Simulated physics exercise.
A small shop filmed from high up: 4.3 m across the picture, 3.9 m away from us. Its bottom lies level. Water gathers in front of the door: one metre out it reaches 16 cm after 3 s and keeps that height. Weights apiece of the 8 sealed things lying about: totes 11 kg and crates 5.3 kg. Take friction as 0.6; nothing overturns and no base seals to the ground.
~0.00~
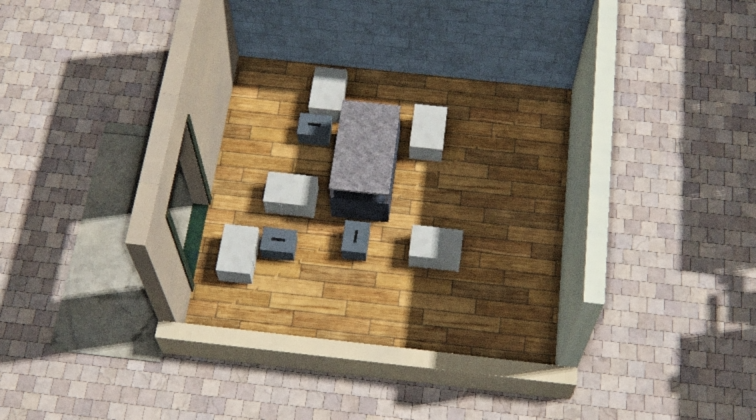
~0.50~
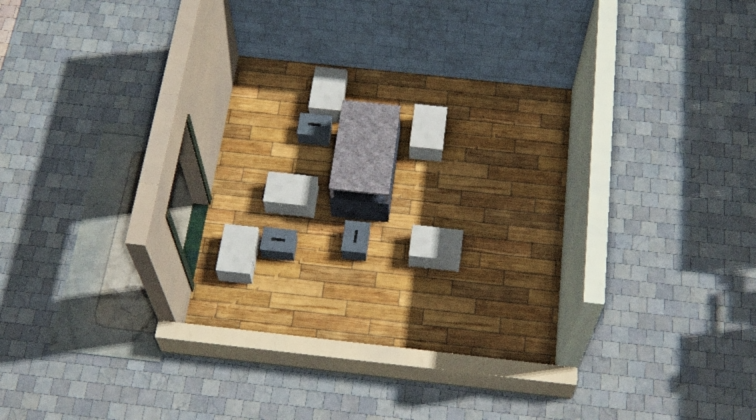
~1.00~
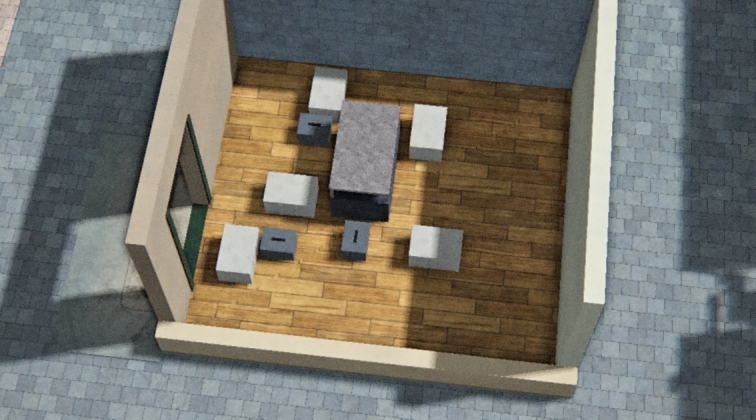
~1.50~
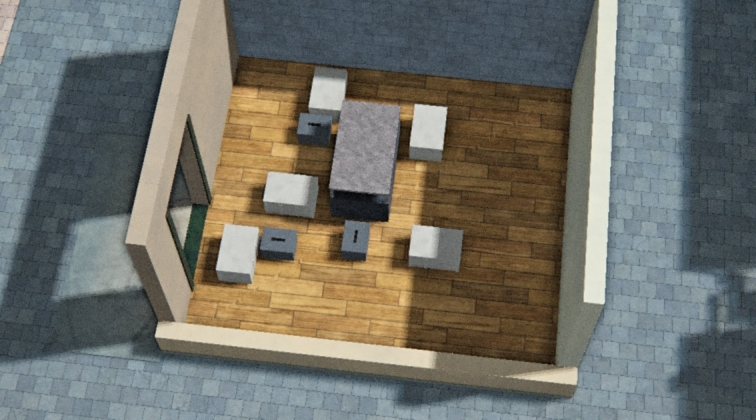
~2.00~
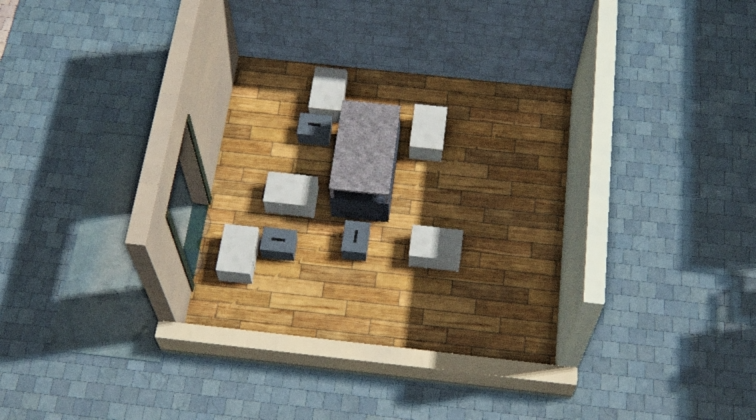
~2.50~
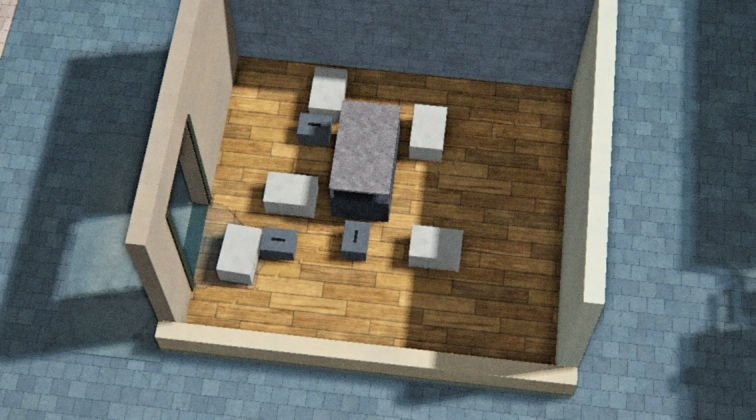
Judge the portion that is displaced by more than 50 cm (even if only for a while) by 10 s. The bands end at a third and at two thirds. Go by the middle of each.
That comes to not even a third.
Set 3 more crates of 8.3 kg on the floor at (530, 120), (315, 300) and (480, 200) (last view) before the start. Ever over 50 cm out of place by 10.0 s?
In turn: Under, over, less.
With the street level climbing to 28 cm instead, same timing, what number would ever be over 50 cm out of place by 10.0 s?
Then 7.
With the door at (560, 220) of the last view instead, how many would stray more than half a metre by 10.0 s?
Then 4.
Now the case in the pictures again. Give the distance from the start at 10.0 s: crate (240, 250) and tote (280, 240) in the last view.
In that order: 400 cm, 20 cm.
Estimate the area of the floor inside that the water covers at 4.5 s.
Some 5.5 m2.
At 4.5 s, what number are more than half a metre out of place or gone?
By then 2.
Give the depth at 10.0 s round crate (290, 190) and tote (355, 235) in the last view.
Roughly 6 and 5 cm.
After 3.5 s 0 of 8 are over 50 cm from their spots; 1 afloat.
After 4.5 s 2 of 8 are over 50 cm from their spots; 2 afloat.
After 7.0 s 2 of 8 are over 50 cm from their spots; 1 afloat.
After 10.0 s 2 of 8 are over 50 cm from their spots, and 2 have been at some point; 4 afloat.
